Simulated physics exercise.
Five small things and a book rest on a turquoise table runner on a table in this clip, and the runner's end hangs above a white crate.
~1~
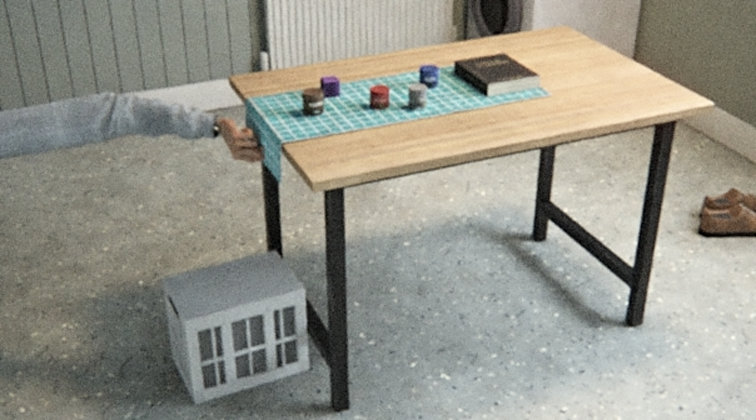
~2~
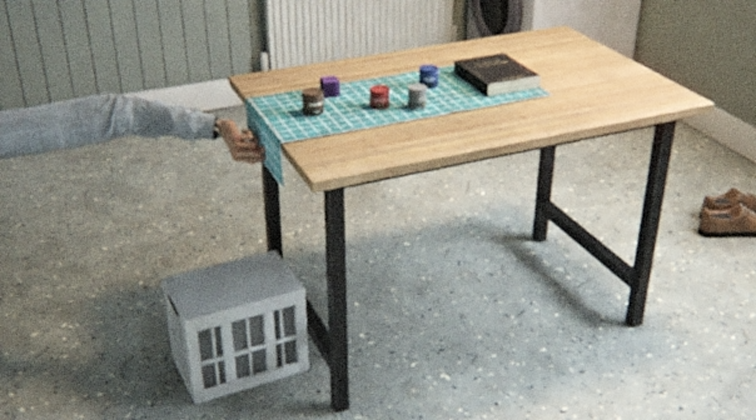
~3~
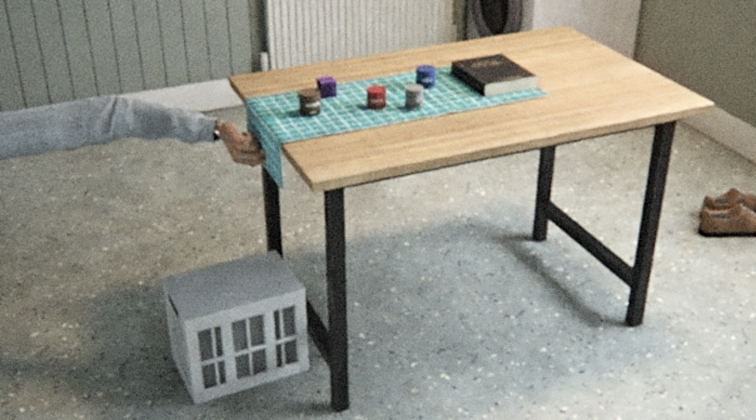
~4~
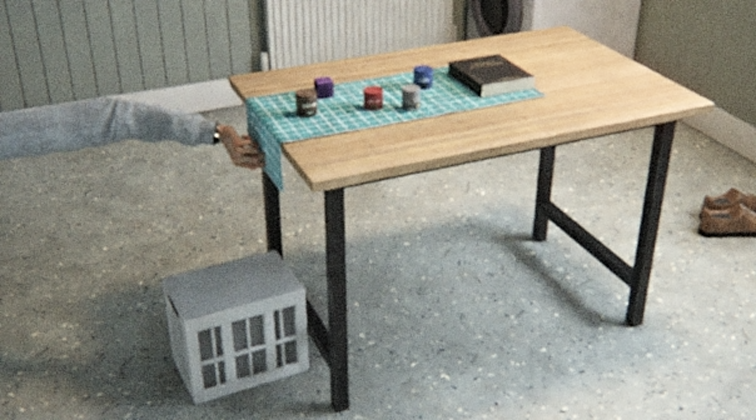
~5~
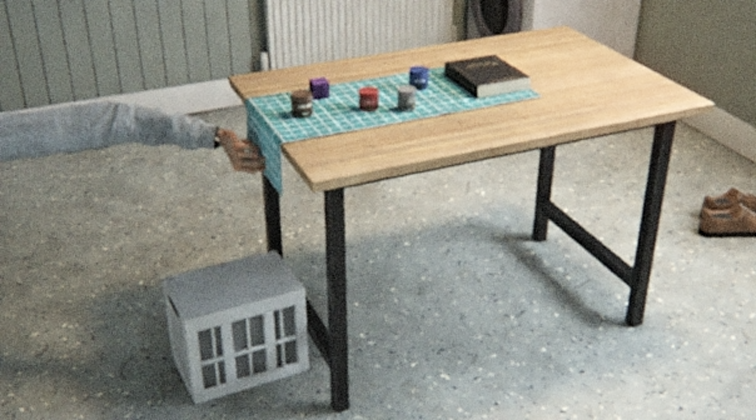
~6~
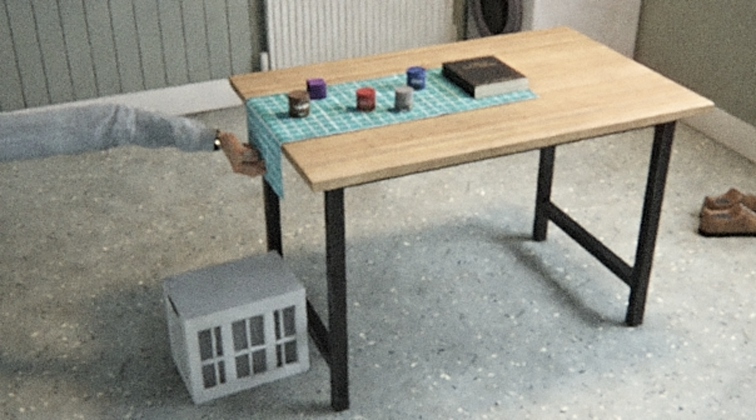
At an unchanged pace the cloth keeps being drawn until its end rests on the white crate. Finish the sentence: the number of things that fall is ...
The number of things that fall is three.
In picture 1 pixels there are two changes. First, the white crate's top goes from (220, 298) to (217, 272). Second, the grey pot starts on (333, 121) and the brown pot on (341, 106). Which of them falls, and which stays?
Grey pot is gone, brown pot is gone.
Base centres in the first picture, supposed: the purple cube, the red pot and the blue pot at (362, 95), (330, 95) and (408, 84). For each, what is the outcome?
My call: The purple cube takes a tumble; the red pot takes a tumble; the blue pot hangs on.
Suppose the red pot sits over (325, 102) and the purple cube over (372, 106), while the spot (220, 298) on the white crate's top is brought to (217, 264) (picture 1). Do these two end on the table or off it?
Here's what happens: The red pot leaves its perch, the purple cube remains aboard.
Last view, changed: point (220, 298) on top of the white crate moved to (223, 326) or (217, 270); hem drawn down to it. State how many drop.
Respectively 4 and 2.
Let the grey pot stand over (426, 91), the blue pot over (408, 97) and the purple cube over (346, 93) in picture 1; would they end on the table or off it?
You'd see the grey pot hang on, the blue pot hang on and the purple cube go down.
Soon after, hem near (267, 217); brown pot gone.
After that, hem near (268, 256); brown pot and purple cube gone.
In the end, hem on the crate; brown pot, purple cube and red pot gone. Over the edge go three.
